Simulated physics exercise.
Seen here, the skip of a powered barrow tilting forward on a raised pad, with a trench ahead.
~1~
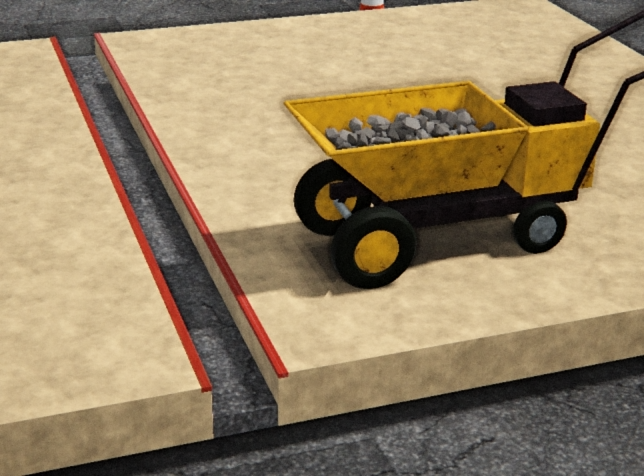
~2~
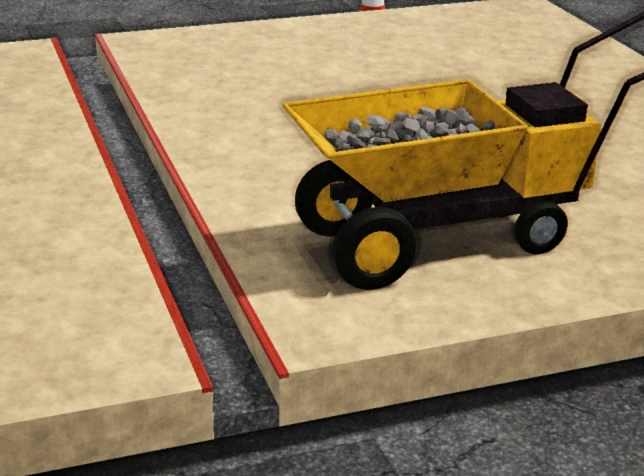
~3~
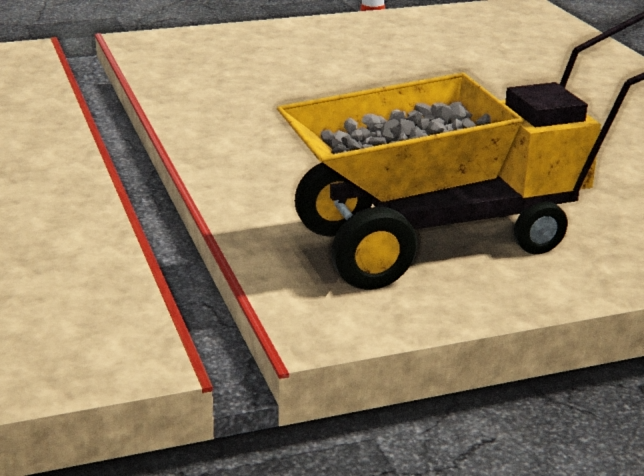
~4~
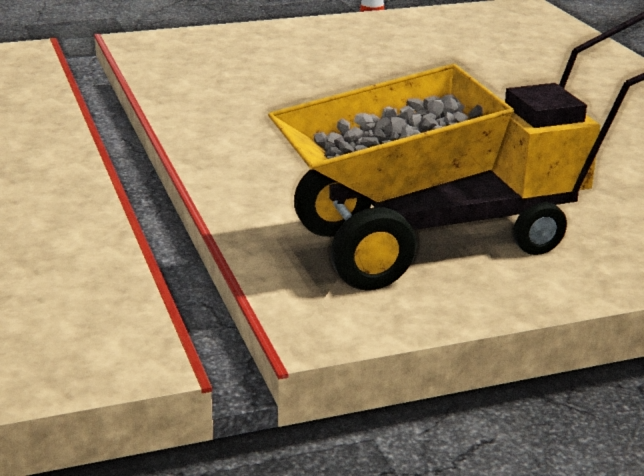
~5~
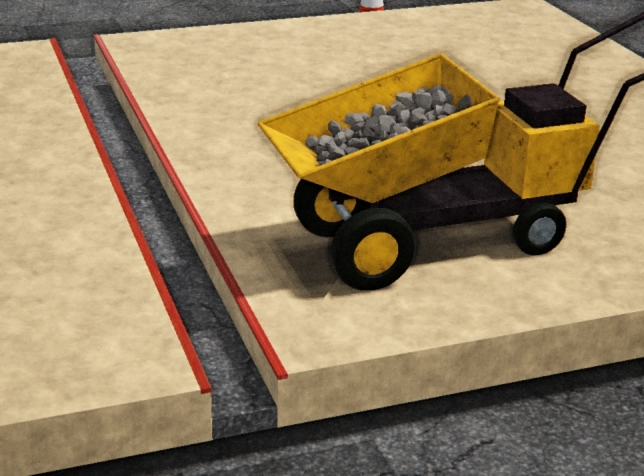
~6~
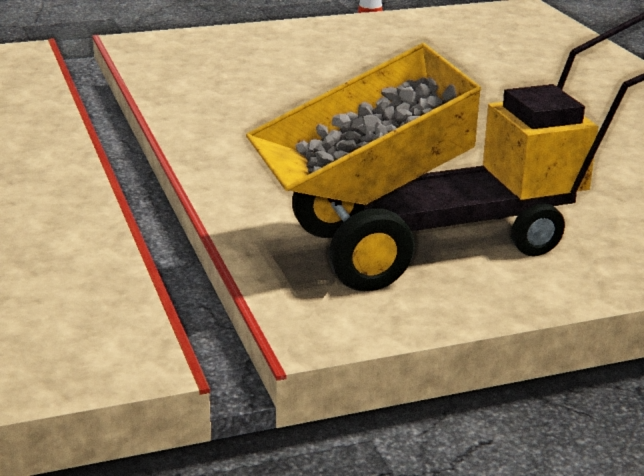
A yellow powered barrow with dark handlebars stands on the right of a pale raised pad over grey asphalt, seen from above and to one side. Its skip holds grey broken stones, and to the left a narrow trench runs between two red-edged slabs. The skip tilts forward to the left, slowly then further, its rear rising, while wheels and view stay still.
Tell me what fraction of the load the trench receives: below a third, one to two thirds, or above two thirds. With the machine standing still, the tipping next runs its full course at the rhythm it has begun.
The trench receives above two thirds.
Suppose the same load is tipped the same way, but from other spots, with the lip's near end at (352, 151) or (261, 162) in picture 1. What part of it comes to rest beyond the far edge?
Try 1: 0 %. Try 2: 60 %.
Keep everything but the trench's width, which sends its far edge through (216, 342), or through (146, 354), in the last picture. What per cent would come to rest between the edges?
Lab note: Case 1 around 50 %, case 2 90 %.
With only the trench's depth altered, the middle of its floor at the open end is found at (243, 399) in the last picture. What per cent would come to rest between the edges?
I'd guess close to 60 percent.
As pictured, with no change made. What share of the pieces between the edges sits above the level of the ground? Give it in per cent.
20 per cent or so.
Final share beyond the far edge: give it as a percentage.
I'd say around 5 per cent of the load.
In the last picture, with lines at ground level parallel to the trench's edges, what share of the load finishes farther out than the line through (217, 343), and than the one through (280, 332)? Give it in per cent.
I reckon some 30 per cent and some 90 per cent.
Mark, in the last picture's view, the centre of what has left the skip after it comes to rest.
Centre at rest: Close to (194, 293).
Just after the last frame, skip tipped steeply; every one in the skip.
A moment on, skip tipped right over; roughly two thirds in the skip; about a tenth short of the trench; roughly a third in or heaped over the trench; just a few falling.
Further on, skip tipped right over; about a tenth in the skip; just a few short of the trench; the larger part in or heaped over the trench; about a tenth beyond it.
When it is over, skip tipped right over; about a tenth in the skip; just a few short of the trench; the larger part in or heaped over the trench; about a tenth beyond it.
